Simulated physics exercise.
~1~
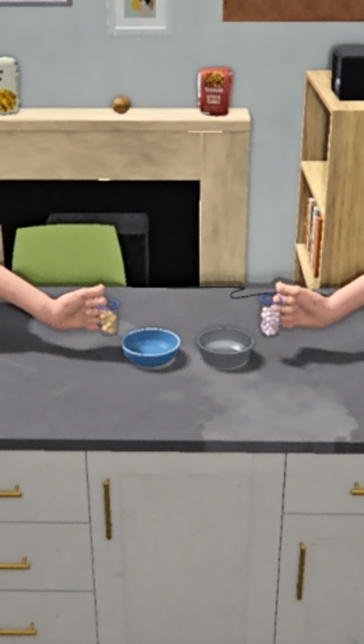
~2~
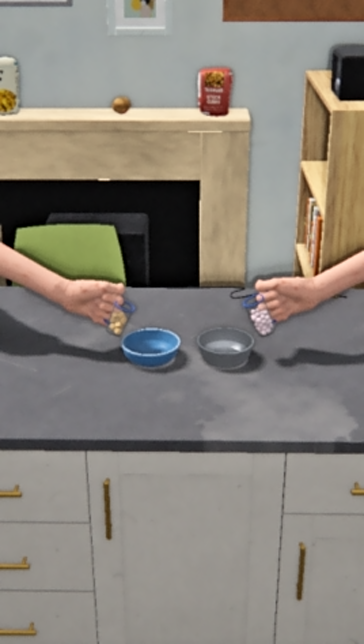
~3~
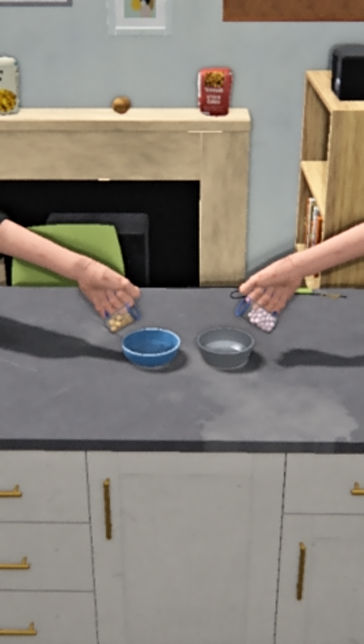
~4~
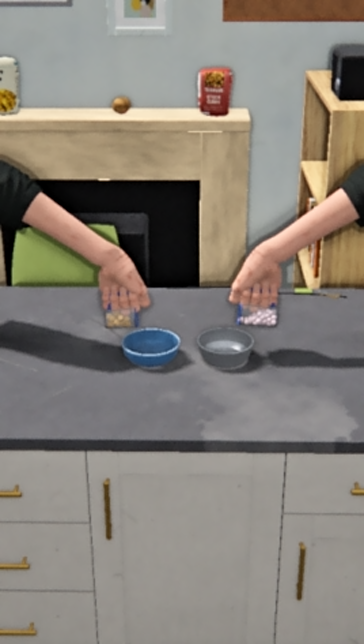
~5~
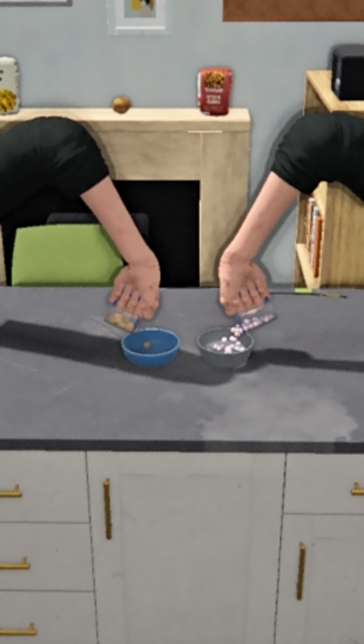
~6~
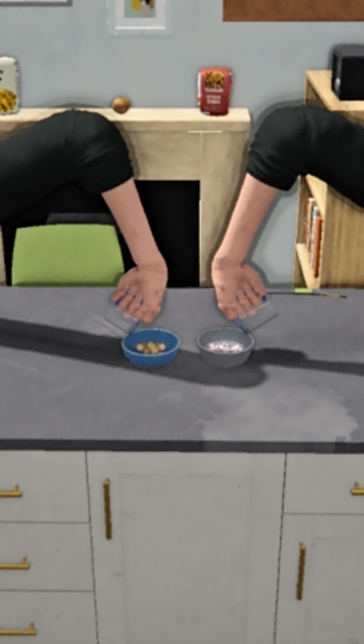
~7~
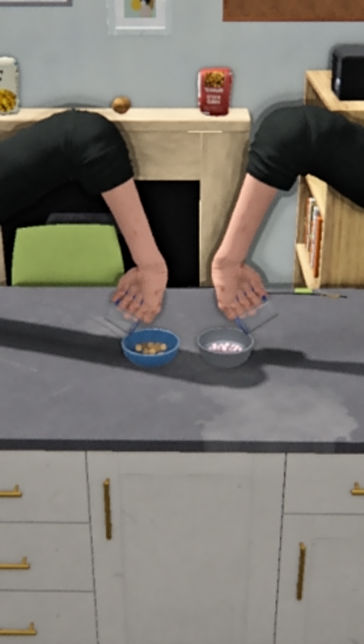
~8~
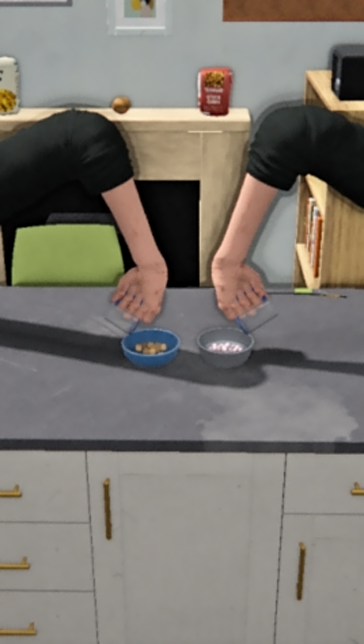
Two hands reach in from either side over a dark grey kitchen counter, seen from the front, each holding a small clear cup of little pieces, yellowish-brown on the left and pale pink and white on the right. Below them sit a blue bowl and a grey bowl, with a green chair, a fireplace and a wooden shelf behind. The hands move inward and tilt the cups onto their sides. The right cup begins spilling first, then the left follows, until both are upside down. All the pieces settle in their bowls, none on the counter, while the hands stay still above.
